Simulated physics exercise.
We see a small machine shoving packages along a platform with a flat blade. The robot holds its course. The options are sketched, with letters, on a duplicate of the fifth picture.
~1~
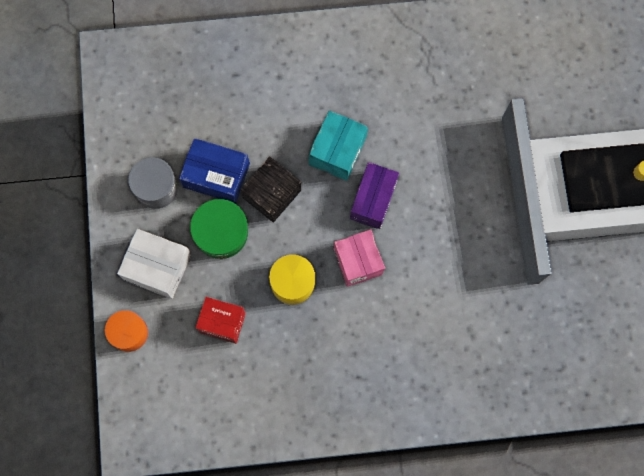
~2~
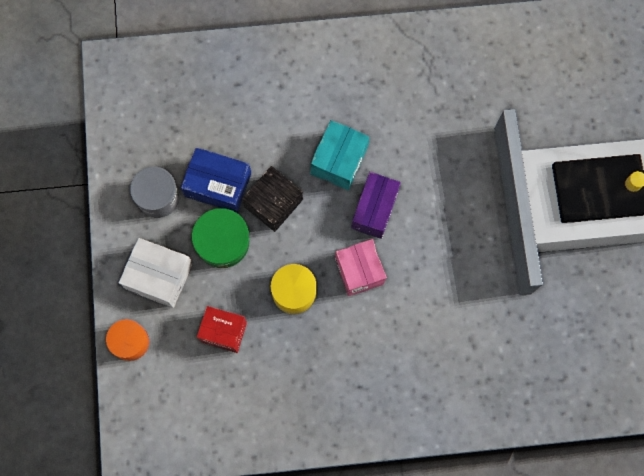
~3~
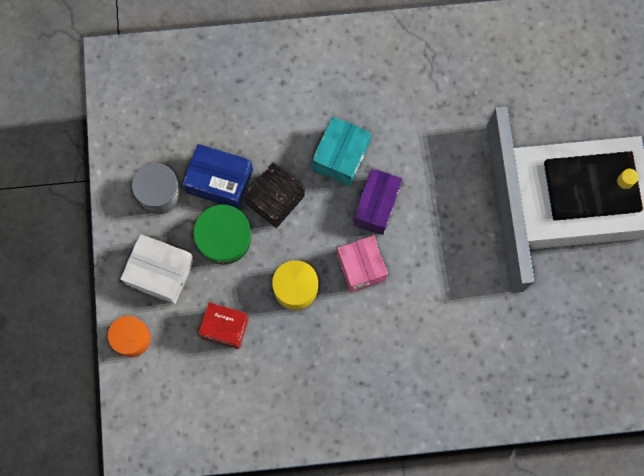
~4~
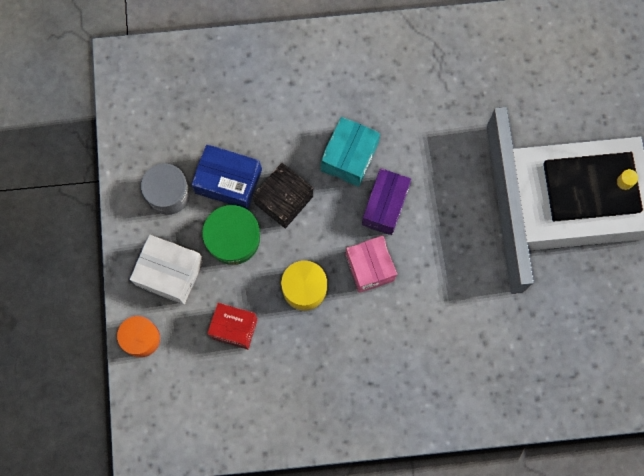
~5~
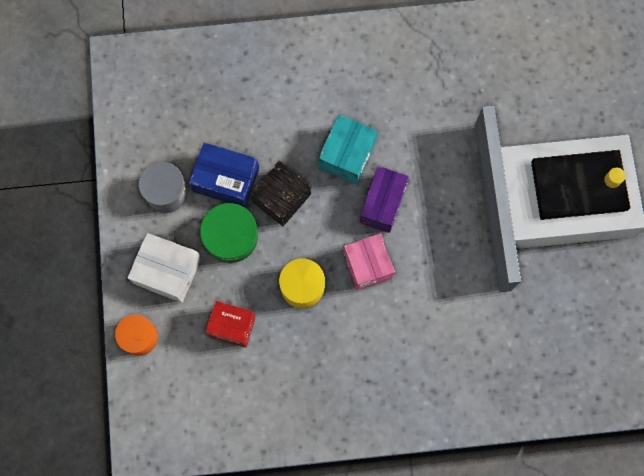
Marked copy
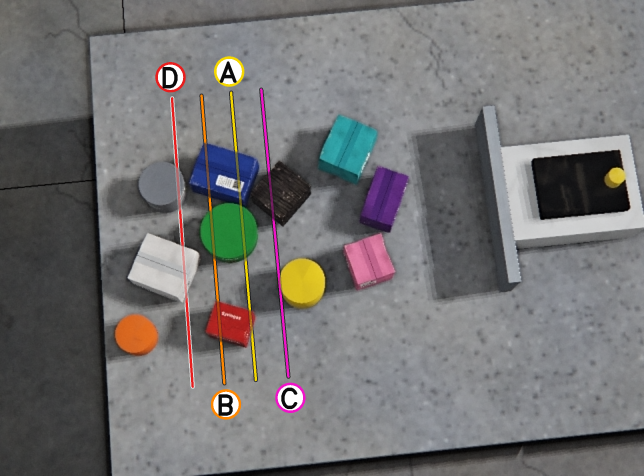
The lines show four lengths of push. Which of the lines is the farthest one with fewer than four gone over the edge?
D is the last line within the limit.
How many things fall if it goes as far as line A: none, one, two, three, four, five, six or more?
The count is none.
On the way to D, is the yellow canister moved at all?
Yes.
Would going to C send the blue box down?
No.
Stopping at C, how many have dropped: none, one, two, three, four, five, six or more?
By then, none.
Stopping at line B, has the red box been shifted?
Yes.
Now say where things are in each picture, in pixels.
Green pail (220, 230); white box (155, 264); blue box (215, 171), in the first frame.
Robot (595, 189); turquoise box (340, 155), in the second frame.
Robot (587, 186); red box (224, 326), in the third frame.
Robot (586, 187); black crate (283, 196), in the fourth frame.
Robot (574, 185); yellow canister (302, 284); purple box (384, 199); green pail (229, 234), in the fifth frame.
On the marked copy, A at (243, 231); B at (213, 234); C at (274, 228); D at (182, 237).
With D. Early on, robot (459, 196); turquoise box (337, 150); pink parcel (364, 262).
Further on, robot (345, 208); white box (143, 288); grey pail (146, 192).
At the end, robot (254, 217); white box over the edge; grey pail over the edge; two fallen.
As for the rest, A is within the limit but short; B is within the limit but short; C is within the limit but short.
